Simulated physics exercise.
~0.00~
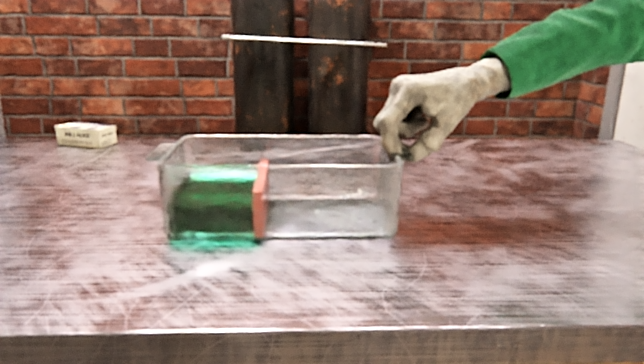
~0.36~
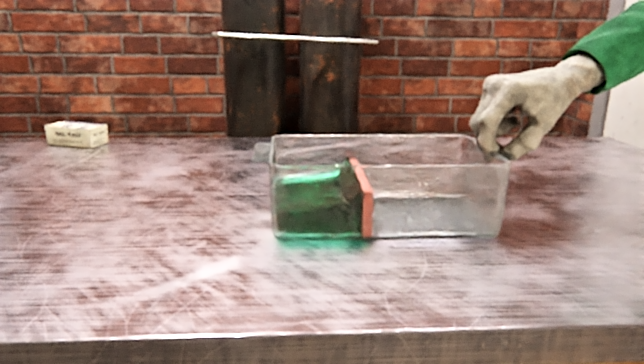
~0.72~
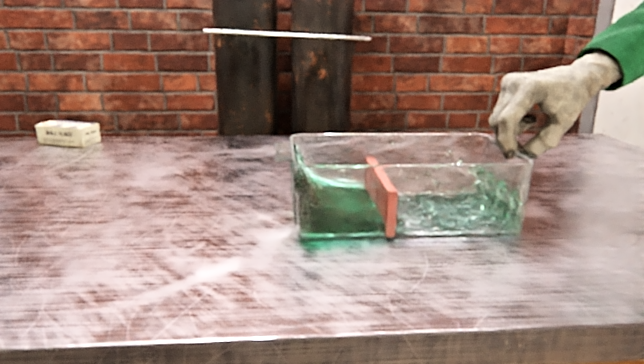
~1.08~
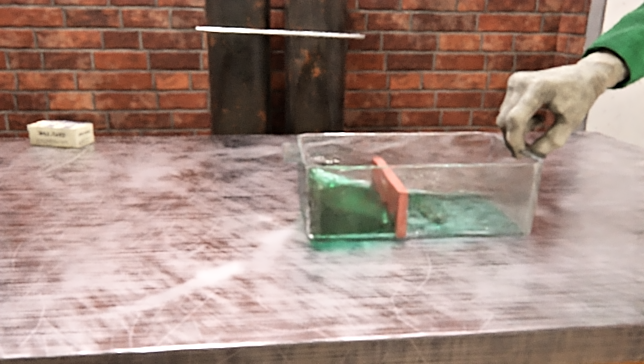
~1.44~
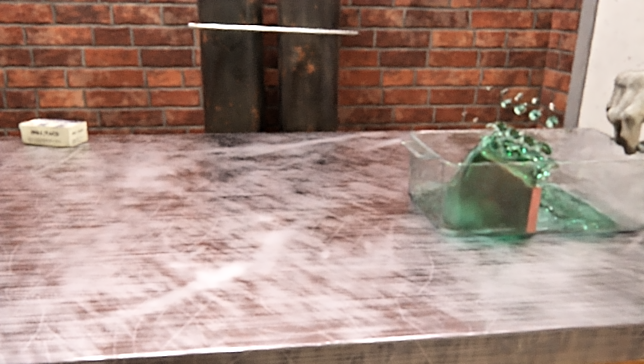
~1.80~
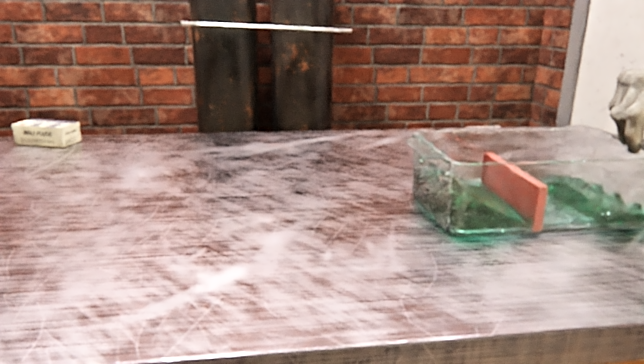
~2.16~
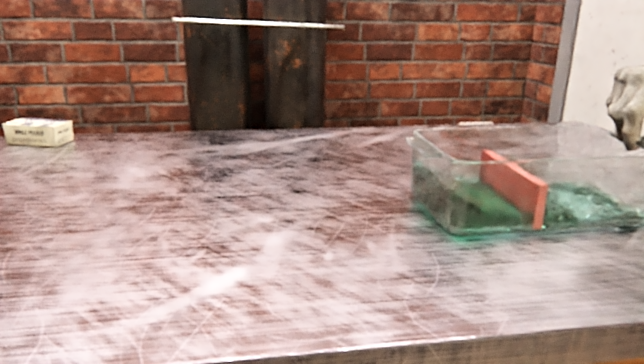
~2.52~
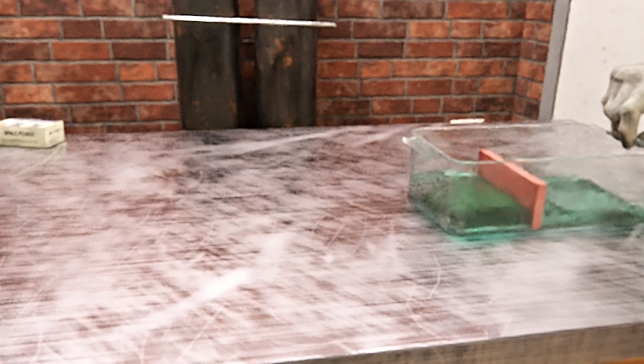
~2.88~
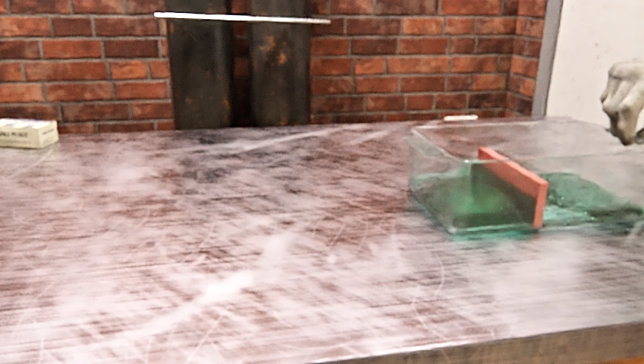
The clip opens on a scratched table before a brick wall, where a gloved hand in a green sleeve grips the right end of a clear box. Green water fills the space left of a low reddish divider, and the right side is empty. The hand tugs the box to the right, and water spills over the divider into the empty part. After a brief slowing, a second pull carries it farther right, and water splashes up above the rim in droplets. The box then stops near the table's right side, with green water settling on both sides of the upright divider.
